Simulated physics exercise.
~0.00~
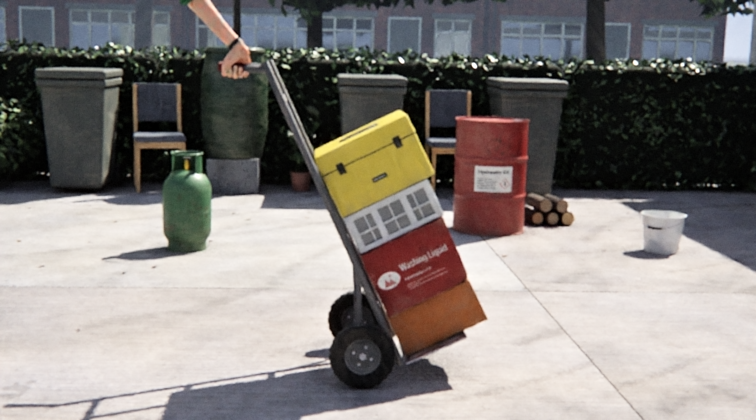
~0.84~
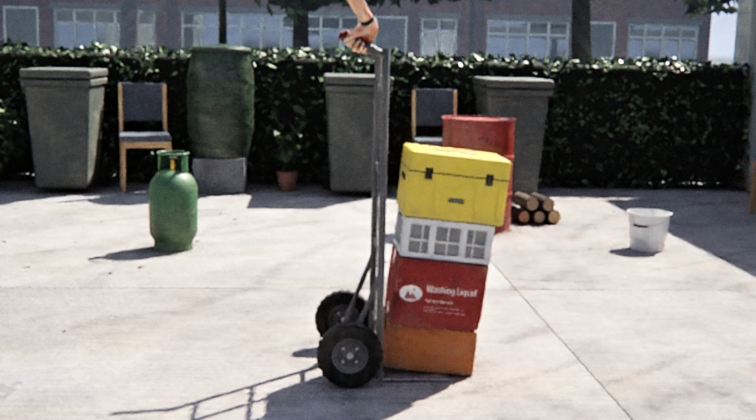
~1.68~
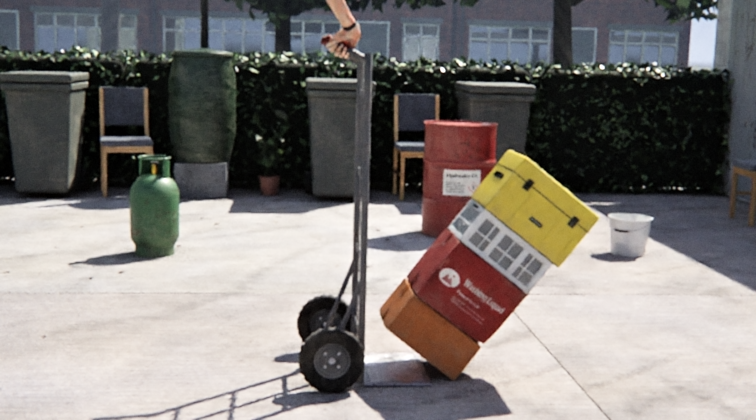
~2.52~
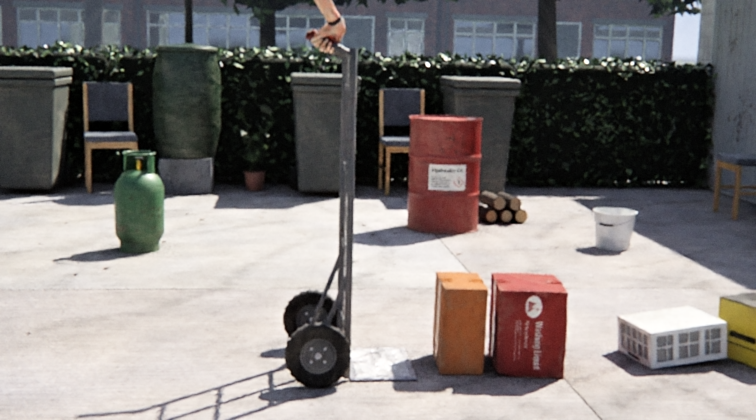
On a sunlit paved yard with a hedge, planters and chairs behind, a hand holds a tilted hand truck stacked with an orange parcel, a red box, a white crate and a yellow toolbox. The hand swings the truck upright until its plate lies flat on the ground. The whole stack then tips away to the right, leaning together off the truck. It topples and comes apart, the toolbox and crate landing farthest right. At the end, the hand still grips the upright, empty truck, while the orange parcel lies on its side beside the fallen red box.
